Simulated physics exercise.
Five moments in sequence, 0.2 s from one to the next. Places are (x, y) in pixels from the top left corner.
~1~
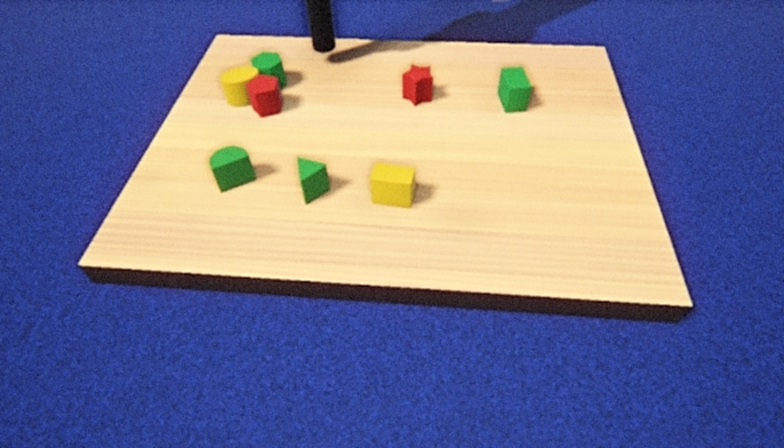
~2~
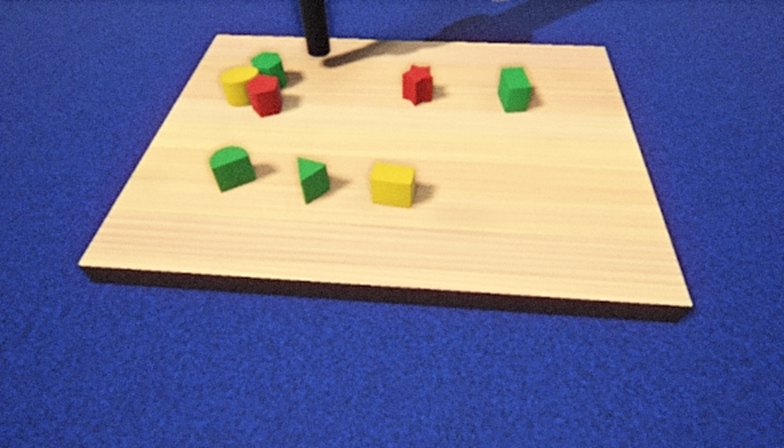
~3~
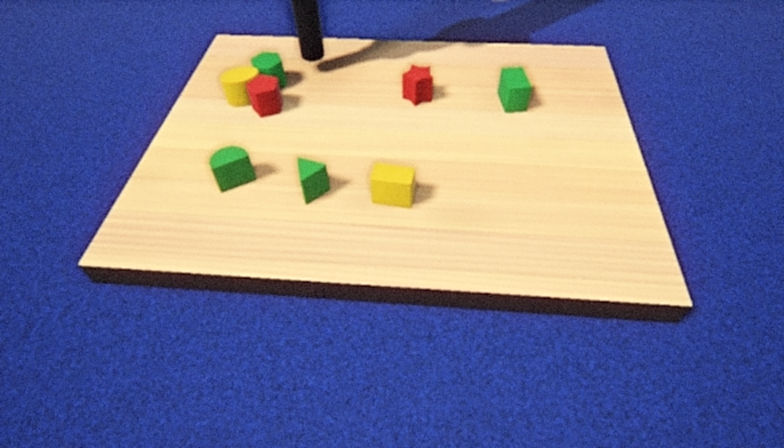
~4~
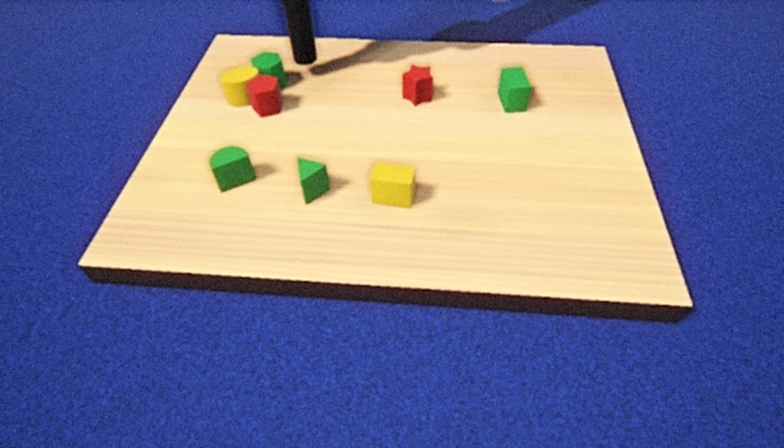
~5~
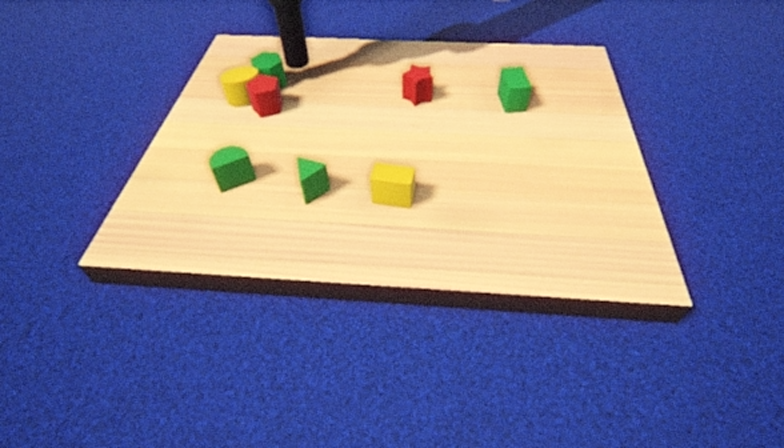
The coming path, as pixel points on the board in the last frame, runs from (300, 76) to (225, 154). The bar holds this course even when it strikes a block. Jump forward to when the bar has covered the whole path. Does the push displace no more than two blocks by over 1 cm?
The answer is no.
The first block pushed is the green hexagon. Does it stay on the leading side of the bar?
Fallen away.
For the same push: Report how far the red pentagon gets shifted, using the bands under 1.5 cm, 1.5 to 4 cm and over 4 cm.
Its final spot will lie more than 4 cm from the current one.
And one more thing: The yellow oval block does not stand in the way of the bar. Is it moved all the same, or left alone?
It is no longer where it was.
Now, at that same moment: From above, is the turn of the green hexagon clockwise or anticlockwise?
Seen from above, clockwise.
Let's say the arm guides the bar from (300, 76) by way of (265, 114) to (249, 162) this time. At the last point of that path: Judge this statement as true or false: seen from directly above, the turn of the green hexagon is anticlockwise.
This is false.
What follows on the original path. One third of the way, bar (274, 86); yellow oval block (226, 78); red pentagon (255, 89); green hexagon (254, 63), turned 45° clockwise.
Two thirds of the way, bar (248, 111); yellow oval block (226, 78); red pentagon (224, 115), turned 20° clockwise; green hexagon (254, 63), turned 45° clockwise.
At the end, bar (219, 140); green D-shaped block not moved; yellow oval block (226, 78); red pentagon (188, 143), turned 40° clockwise; green hexagon (254, 63), turned 45° clockwise.
